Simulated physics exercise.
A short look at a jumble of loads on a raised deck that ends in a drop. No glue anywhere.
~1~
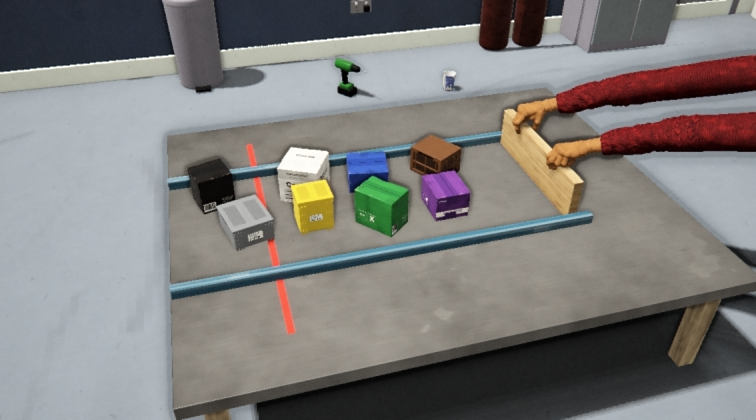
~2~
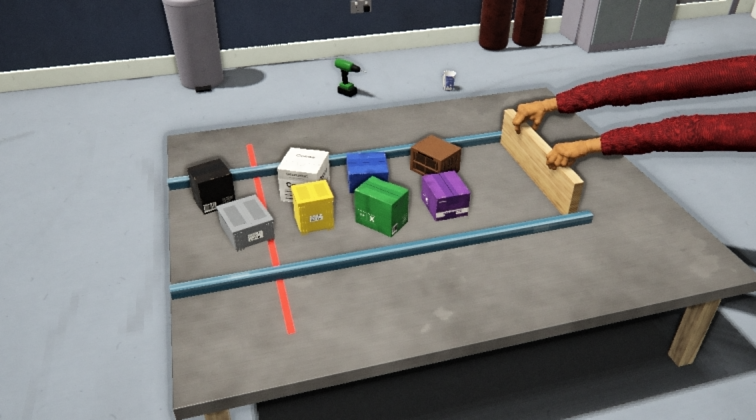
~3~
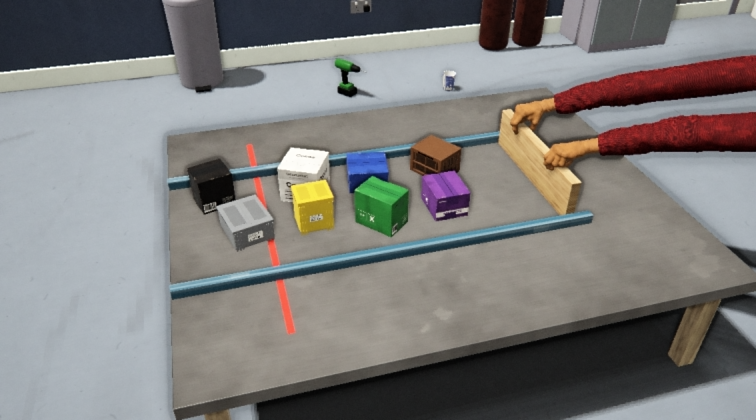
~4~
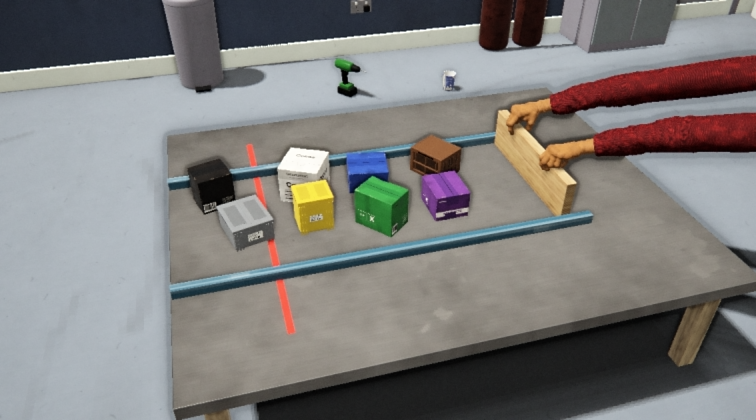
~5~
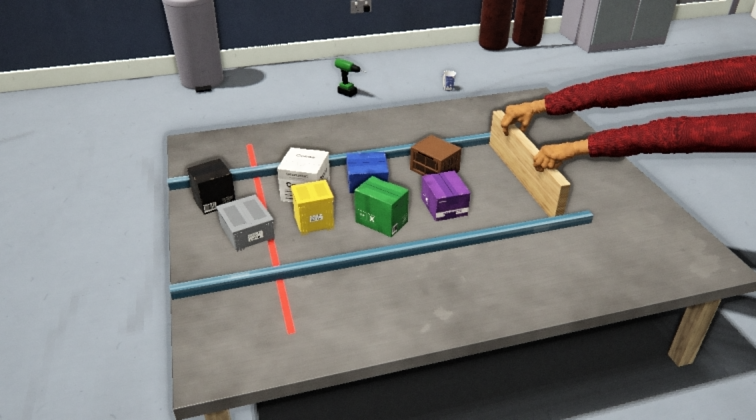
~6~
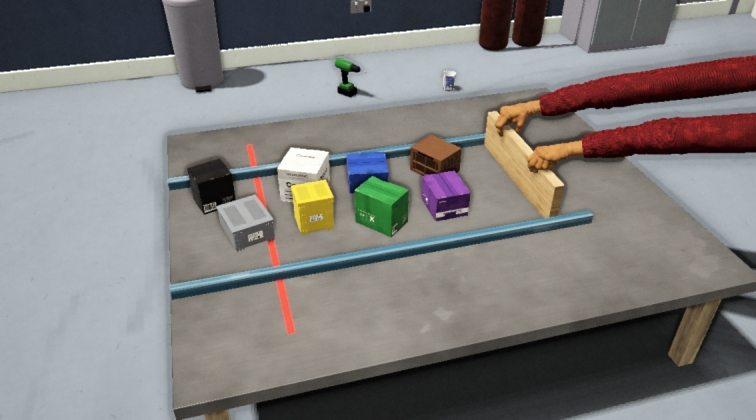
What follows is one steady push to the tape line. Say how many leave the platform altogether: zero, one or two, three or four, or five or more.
Here the number that fall off is three or four.
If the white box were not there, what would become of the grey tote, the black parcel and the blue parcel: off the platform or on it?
The grey tote comes down; the black parcel goes over; the blue parcel is kept.
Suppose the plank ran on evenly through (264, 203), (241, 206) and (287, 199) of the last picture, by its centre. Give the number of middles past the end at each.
In that order 3, 4 and 2.
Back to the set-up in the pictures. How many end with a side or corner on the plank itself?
2 of them.
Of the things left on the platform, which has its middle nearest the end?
Foremost is the yellow tote.
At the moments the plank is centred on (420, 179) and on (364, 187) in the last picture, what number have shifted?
By then 4, and 7.
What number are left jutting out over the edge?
1 of them.
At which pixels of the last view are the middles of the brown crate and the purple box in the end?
The brown crate at (242, 183), the purple box at (250, 227).
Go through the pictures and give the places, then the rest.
Black parcel (212, 186); grey tote (246, 222); yellow tote (313, 208); plank (538, 160); tape (266, 221), in the first frame.
Grey tote (246, 222); purple box (445, 196), in the second frame.
Yellow tote (313, 208); brown crate (435, 159), in the third frame.
Black parcel (212, 186); white box (305, 176), in the fourth frame.
Grey tote (246, 222); plank (526, 162), in the fifth frame.
Black parcel (212, 186); grey tote (246, 222); yellow tote (313, 208); plank (520, 163); tape (266, 221), in the sixth frame.
Early on, none off yet; black parcel at rest near (212, 186); grey tote at rest near (246, 222); yellow tote at rest near (313, 208).
Finally, the number that fall off is three or four; lost, white box, grey tote and black parcel.
